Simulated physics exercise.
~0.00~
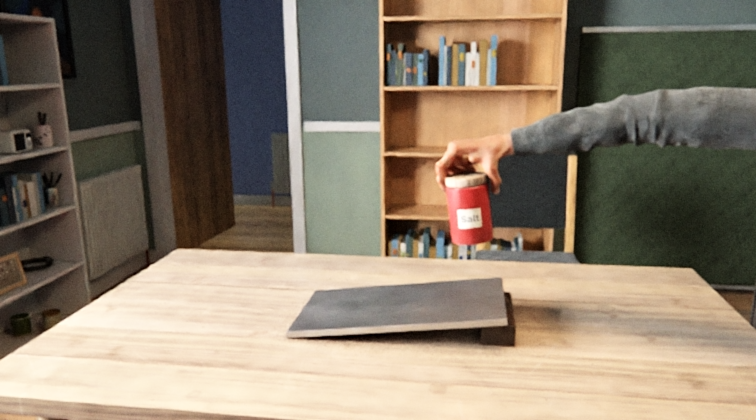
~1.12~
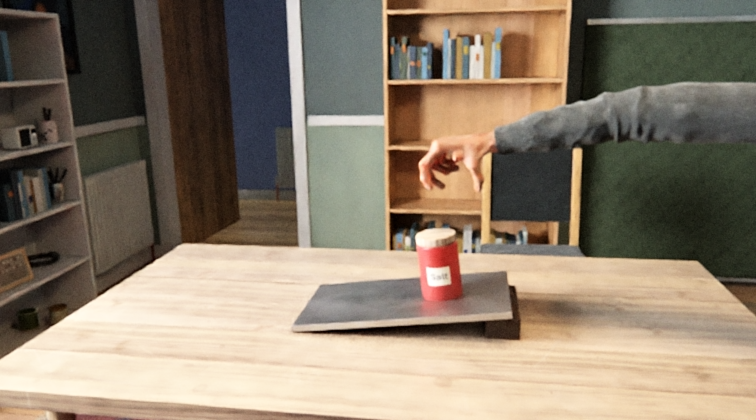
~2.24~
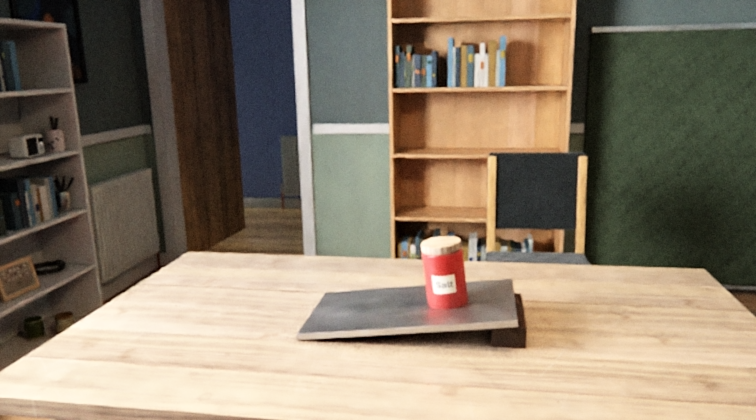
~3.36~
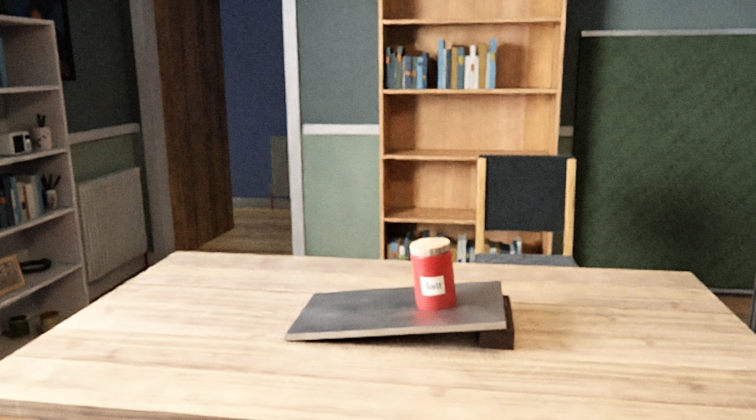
A hand lowered a red jar with a pale lid onto a gray board tilted on a block on a wooden table, then let go and drew back out of view. The jar stayed upright on the slope without sliding.
